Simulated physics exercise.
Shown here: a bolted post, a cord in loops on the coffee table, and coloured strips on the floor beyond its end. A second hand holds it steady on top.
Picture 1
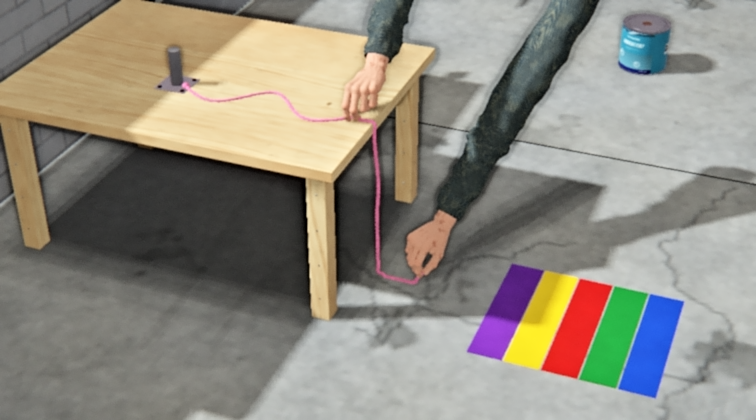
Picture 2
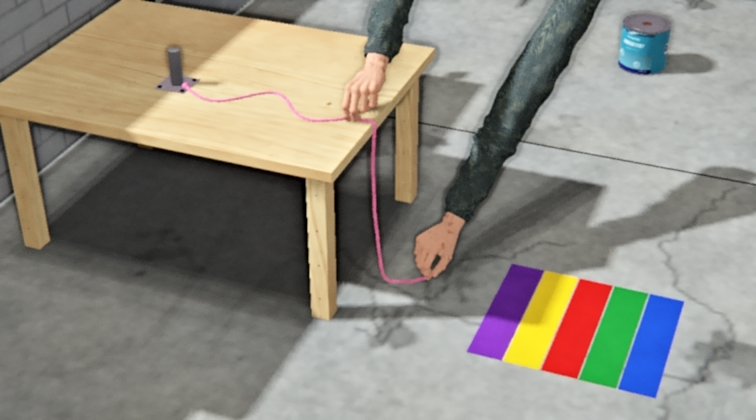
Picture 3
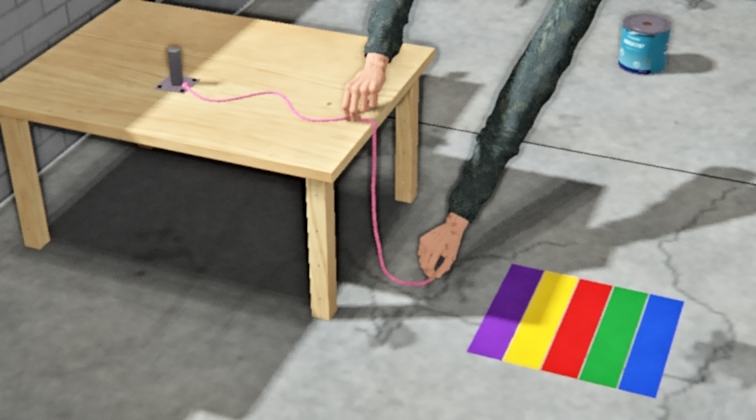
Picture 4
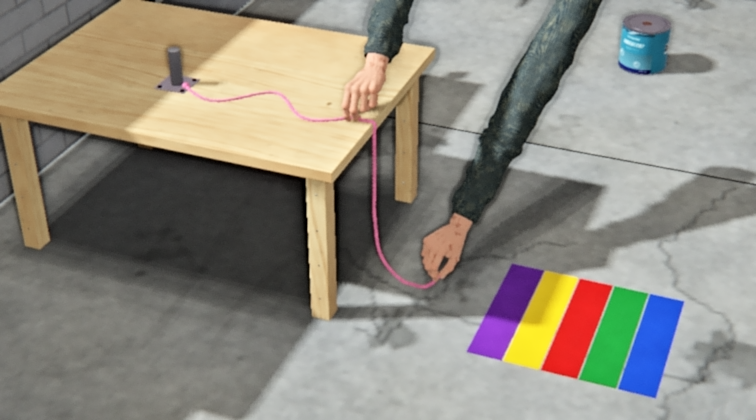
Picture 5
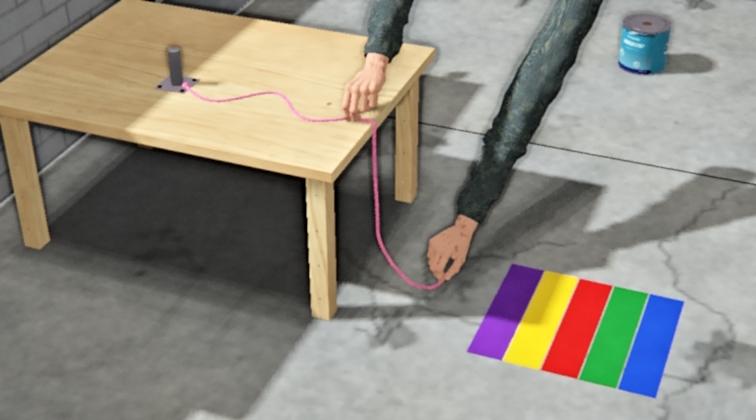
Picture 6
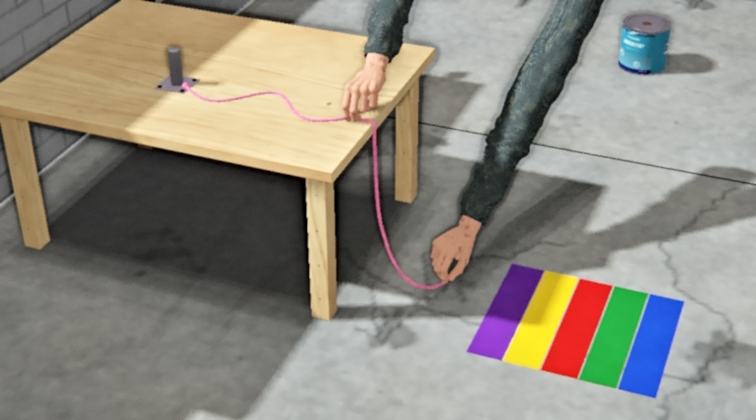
On a coffee table and concrete floor, one hand resting on a pink cord while another draws its end slightly right.
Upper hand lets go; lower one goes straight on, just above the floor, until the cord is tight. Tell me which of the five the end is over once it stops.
It is over the red strip.
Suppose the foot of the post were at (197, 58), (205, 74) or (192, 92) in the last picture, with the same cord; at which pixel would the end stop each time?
First (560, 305), then (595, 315), and last (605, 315).
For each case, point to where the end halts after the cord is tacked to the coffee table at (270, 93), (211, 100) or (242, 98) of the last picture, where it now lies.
First near (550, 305), then near (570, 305), then near (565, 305).
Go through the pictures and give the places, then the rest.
End (422, 273); purple (492, 339); yellow (529, 347); red (566, 356); green (604, 365); blue (643, 375), in the first frame.
End (431, 275); cord through (204, 99) (273, 93) (310, 120) (374, 138) (374, 202) (381, 267), in the second frame.
End (435, 276), in the third frame.
End (439, 277); cord through (204, 99) (273, 93) (310, 120) (374, 138) (374, 202) (387, 266), in the fourth frame.
End (444, 278), in the fifth frame.
End (448, 279); cord through (204, 99) (273, 93) (310, 120) (374, 138) (378, 203) (397, 266), in the sixth frame.
A little later, end near (522, 296); over purple.
Next, end near (558, 304); over yellow.
When it is tight, end near (580, 309); over red. The end stops over the red strip.
